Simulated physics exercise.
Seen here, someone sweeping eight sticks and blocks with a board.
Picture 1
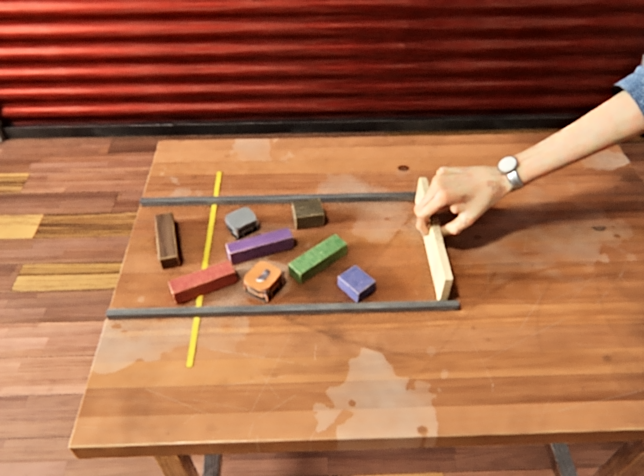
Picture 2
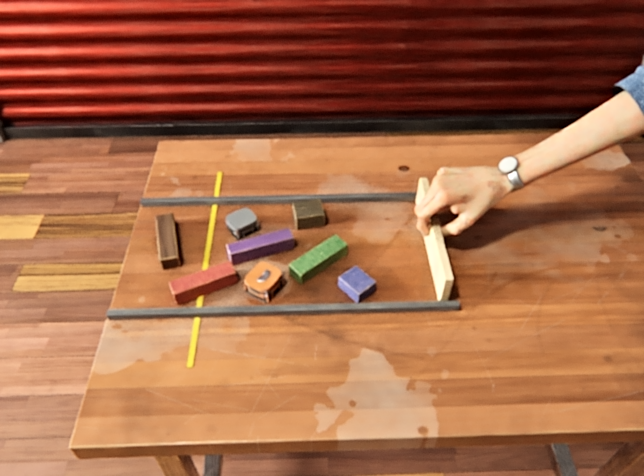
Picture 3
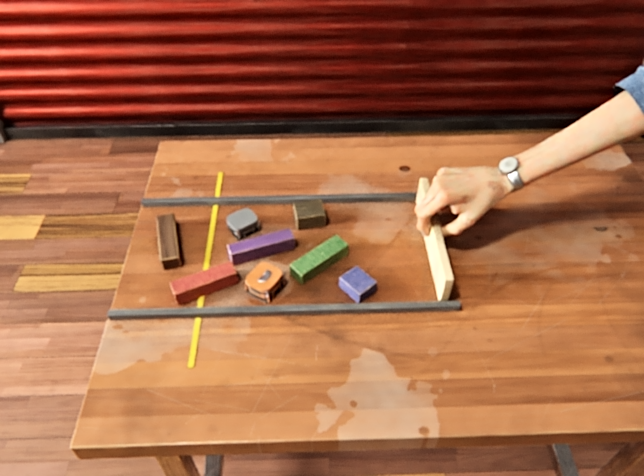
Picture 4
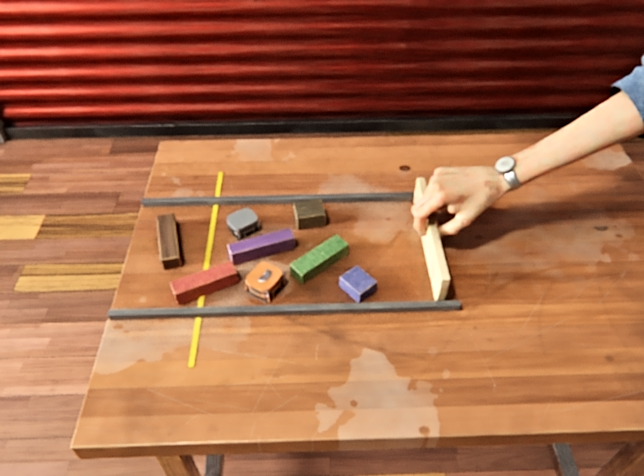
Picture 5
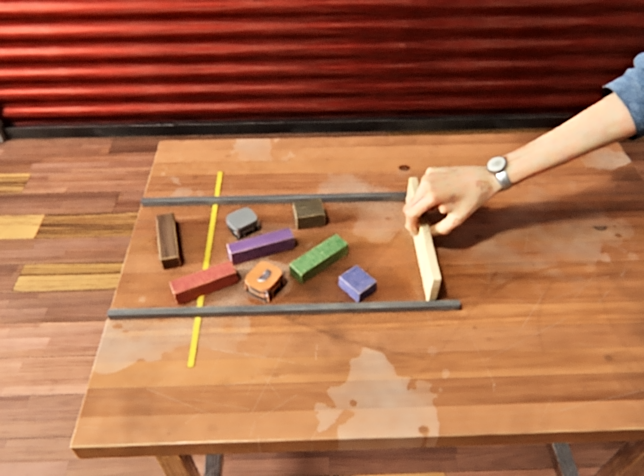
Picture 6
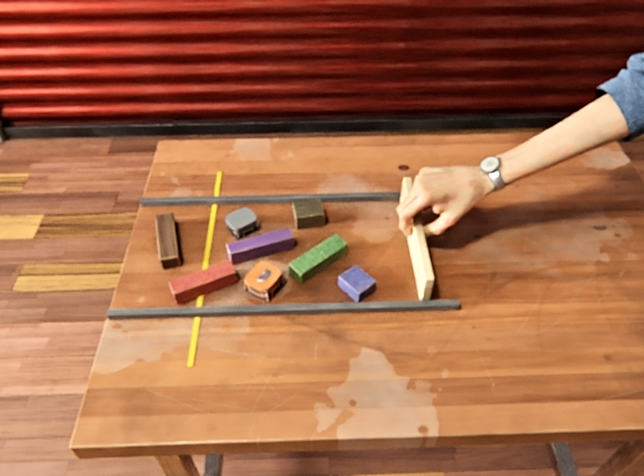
On a worn wooden table before a red corrugated wall, seen from above at an angle, two dark rails run left to right across a yellow strip. Between them lie brown and red blocks at left, grey, purple and orange pieces near the middle, with dark, green and blue-violet blocks farther right. A hand holds a pale board upright at right, then slides it slightly left, the pieces and camera staying still.
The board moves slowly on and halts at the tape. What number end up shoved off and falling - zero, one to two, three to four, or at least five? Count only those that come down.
After the push, none have dropped.
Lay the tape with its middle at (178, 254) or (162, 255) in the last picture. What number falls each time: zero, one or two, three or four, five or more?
In order: Just one or two, then either three or four.
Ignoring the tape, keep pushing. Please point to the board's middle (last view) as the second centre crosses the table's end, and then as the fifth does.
At (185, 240) for the second, at (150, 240) for the fifth.
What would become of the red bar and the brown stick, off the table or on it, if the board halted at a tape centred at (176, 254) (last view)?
Well, the red bar topples off and the brown stick topples off.
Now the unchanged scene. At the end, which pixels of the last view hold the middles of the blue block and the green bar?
The blue block stops around (189, 284); the green bar around (181, 259).
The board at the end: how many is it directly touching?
At rest, 4 are in contact.
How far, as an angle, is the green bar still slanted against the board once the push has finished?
Roughly 30° out of line.
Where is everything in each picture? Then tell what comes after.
Brown stick (167, 240); red bar (203, 282); grey case (242, 223); board (432, 236); tape (207, 253), in the first picture.
Red bar (204, 283); black block (309, 214), in the second picture.
Grey case (243, 224); board (433, 236), in the third picture.
Brown stick (169, 240); orange case (265, 282), in the fourth picture.
Red bar (204, 282); blue block (358, 284), in the fifth picture.
Brown stick (168, 240); red bar (204, 282); grey case (242, 223); board (415, 236); tape (207, 253), in the sixth picture.
A little later, none off yet; brown stick at rest near (168, 240); red bar at rest near (204, 282); grey case at rest near (242, 223).
Next, none off yet; brown stick at rest near (168, 240); red bar shifted a little near (194, 277); grey case shifted a little near (230, 226).
When it is over, the number that fall off is zero.
